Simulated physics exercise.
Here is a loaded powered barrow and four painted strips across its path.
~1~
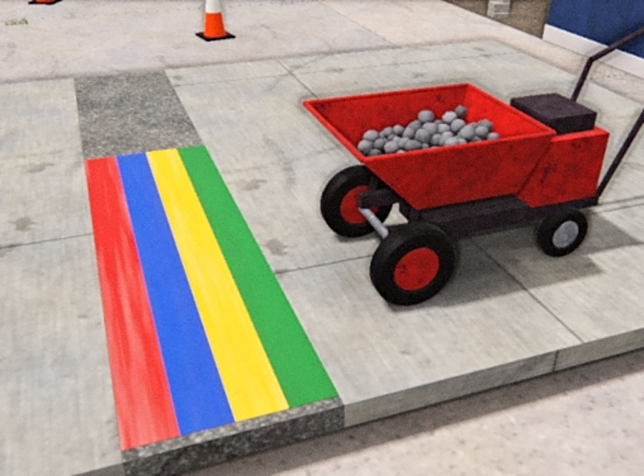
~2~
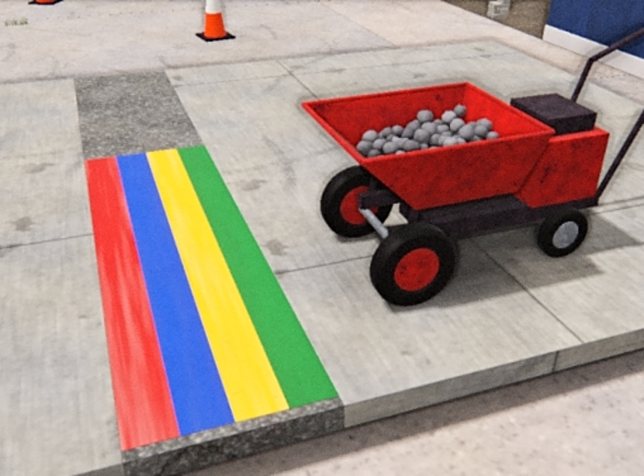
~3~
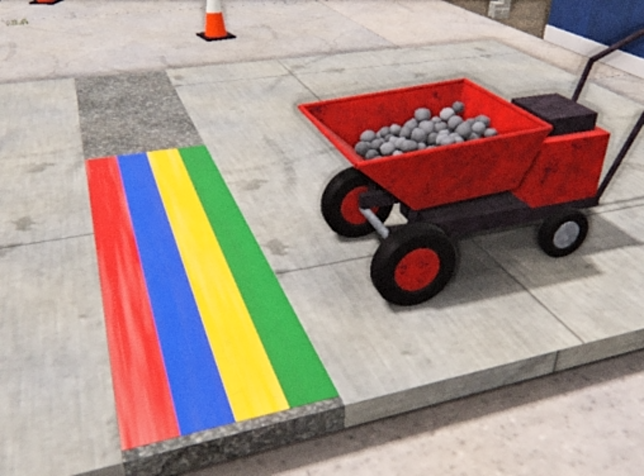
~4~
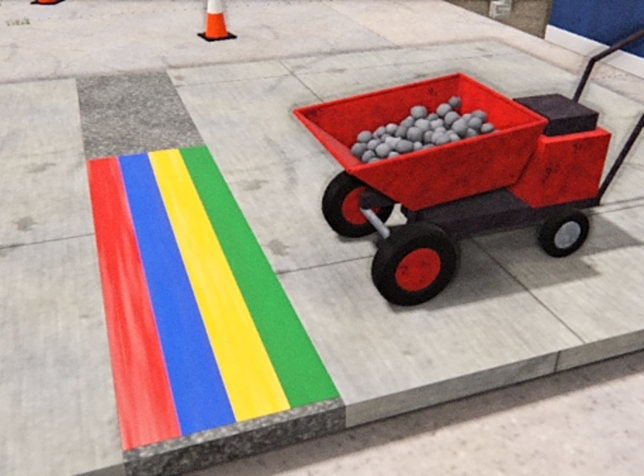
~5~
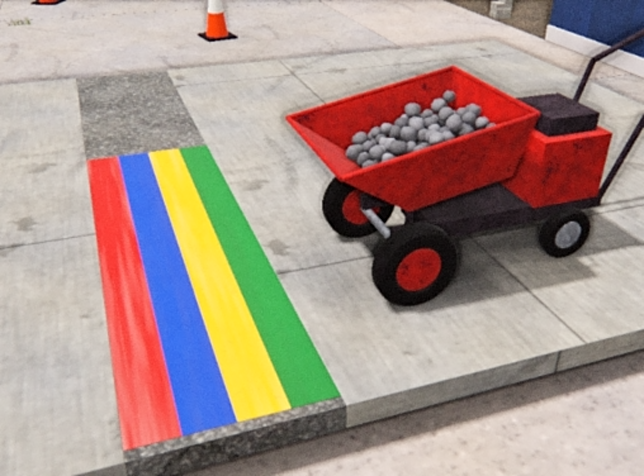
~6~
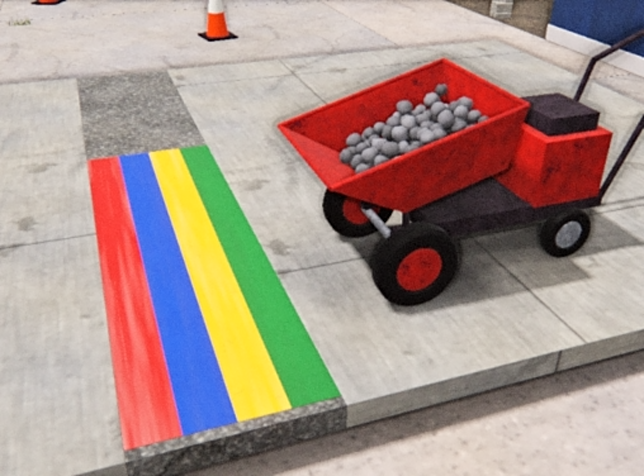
Red skip of a powered barrow loaded with round grey cobbles tilting gradually leftward beside red, blue, yellow and green painted strips.
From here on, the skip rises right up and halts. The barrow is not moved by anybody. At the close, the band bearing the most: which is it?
It is the yellow band.
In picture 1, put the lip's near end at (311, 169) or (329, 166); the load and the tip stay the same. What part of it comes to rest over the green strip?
In turn, around 0 per cent and 0 per cent.
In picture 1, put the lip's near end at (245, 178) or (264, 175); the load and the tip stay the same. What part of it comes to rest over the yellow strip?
About 0 per cent, then about 0 per cent.
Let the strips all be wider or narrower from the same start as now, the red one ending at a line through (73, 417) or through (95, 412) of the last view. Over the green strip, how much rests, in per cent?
Roughly 20 per cent first, then 20 per cent.
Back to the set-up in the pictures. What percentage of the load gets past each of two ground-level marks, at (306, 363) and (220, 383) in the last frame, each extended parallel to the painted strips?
Some 70 and some 20 per cent, respectively.
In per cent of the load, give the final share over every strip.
The green strip carries 15 per cent, the yellow strip 35 per cent, the blue strip 20 per cent and the red strip 5 per cent.
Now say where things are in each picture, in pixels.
The first picture shows lip of the skip at (363, 161), level; top of the load at (437, 141), round cobbles; green strip at (294, 360); yellow strip at (246, 371); blue strip at (195, 383); red strip at (142, 395).
The second picture shows lip of the skip at (362, 163), level; top of the load at (436, 141).
The third picture shows lip of the skip at (357, 166), tipped barely; top of the load at (455, 141).
The fourth picture shows lip of the skip at (351, 171), tipped a little; top of the load at (451, 138).
The fifth picture shows lip of the skip at (342, 179), tipped a little; top of the load at (455, 123).
The sixth picture shows lip of the skip at (332, 189), tipped clearly; top of the load at (458, 128); green strip at (297, 360); yellow strip at (248, 371); blue strip at (198, 383); red strip at (145, 395).
Soon, skip tipped steeply; all in the skip.
A while on, skip tipped right over; most in the skip; a small part over the green strip; a small part over the yellow strip; a stray few over the blue strip.
Towards the end, skip tipped right over; about a quarter in the skip; a small part over the green strip; about a third over the yellow strip; about a quarter over the blue strip; a small part over the red strip; a stray few off the paint.
Finally, skip tipped right over; about a quarter in the skip; a small part over the green strip; about a third over the yellow strip; about a quarter over the blue strip; a small part over the red strip; a stray few off the paint.
